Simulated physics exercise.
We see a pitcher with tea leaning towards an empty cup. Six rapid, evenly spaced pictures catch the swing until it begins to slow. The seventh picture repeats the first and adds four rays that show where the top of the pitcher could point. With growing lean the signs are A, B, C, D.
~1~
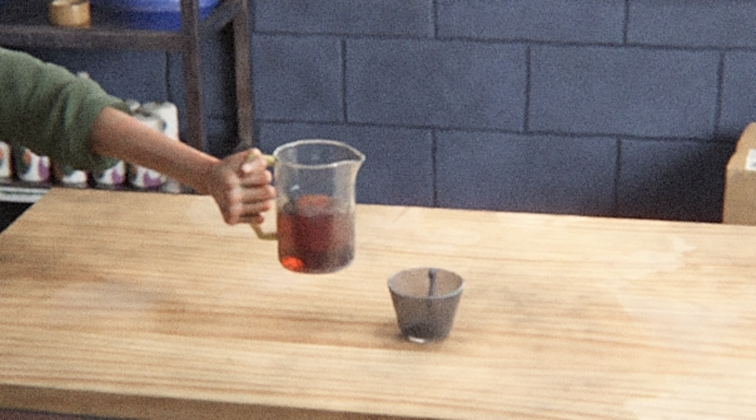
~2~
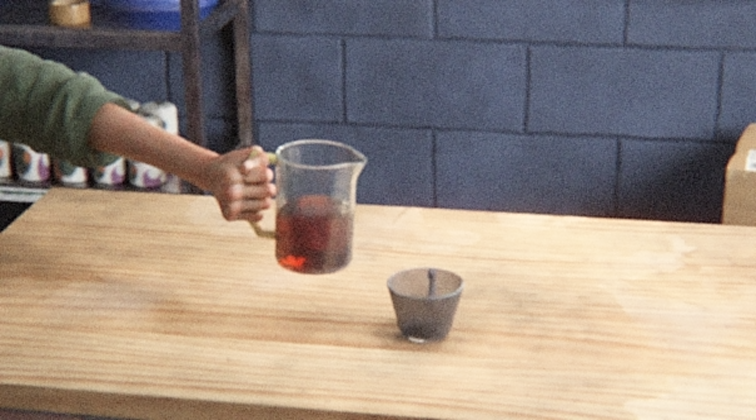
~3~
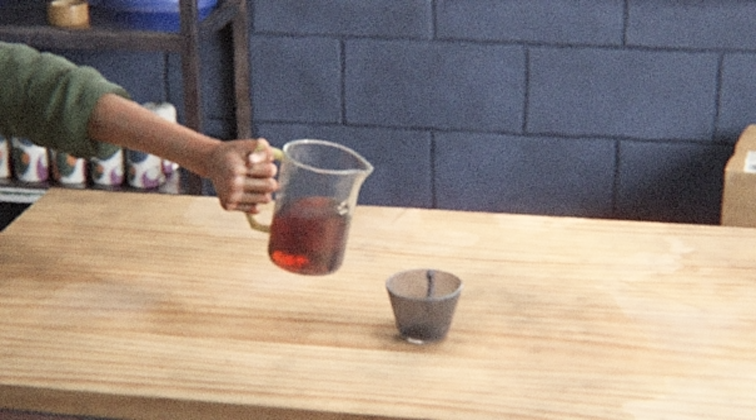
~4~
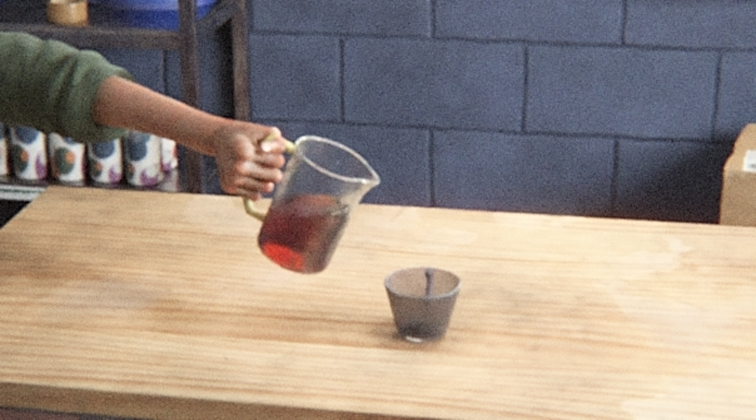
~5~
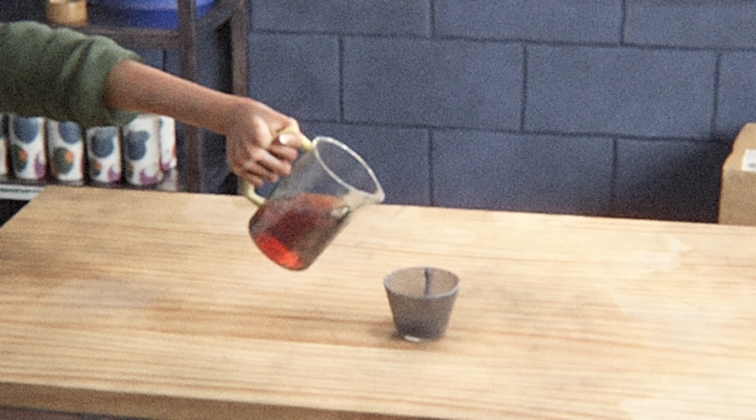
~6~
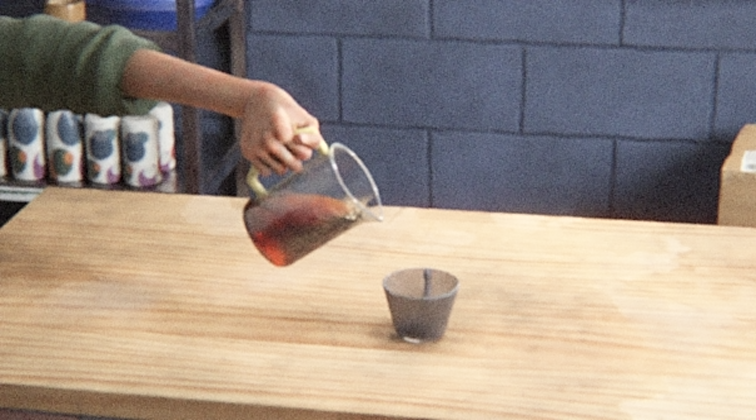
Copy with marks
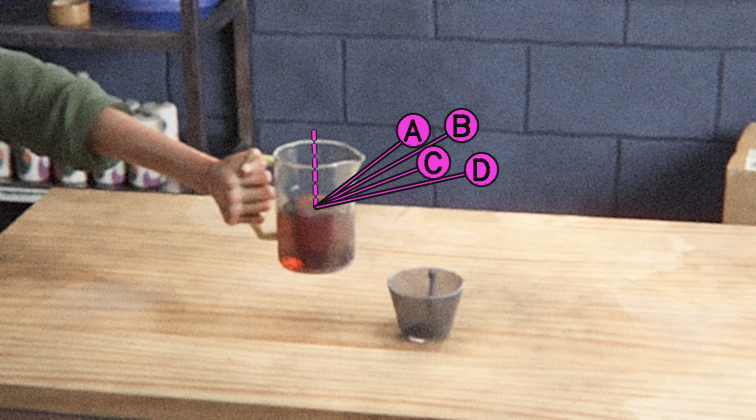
A hand holding a glass pitcher of reddish tea steadily tilting it rightward above a wooden table, near a small dark cup.
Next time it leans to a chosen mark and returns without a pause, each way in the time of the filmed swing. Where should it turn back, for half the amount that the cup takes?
I would pick line D.
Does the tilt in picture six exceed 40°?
Yes.
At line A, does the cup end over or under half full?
Under.
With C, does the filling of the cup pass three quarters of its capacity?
No, it does not.
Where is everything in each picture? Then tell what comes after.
Upright, lip at (362, 158); rim of the cup round (426, 282); nothing has left yet.
Tipped about 3°, lip at (364, 161); nothing has left yet.
Tipped about 11°, lip at (370, 170); nothing has left yet.
Tipped about 23°, lip at (377, 181); nothing has left yet.
Tipped about 39°, lip at (382, 198); nothing has left yet.
Tipped about 55°, lip at (382, 219); nothing has left yet.
On the marked copy, A at (400, 142); B at (447, 134); C at (417, 169); D at (465, 174).
With A, nothing reaches the cup.
With B, the cup ends with about 6 % of what it can hold.
With C, the cup ends with about 24 % of what it can hold.
With D, the cup ends with about 47 % of what it can hold; 5 % of the tea is spilt.
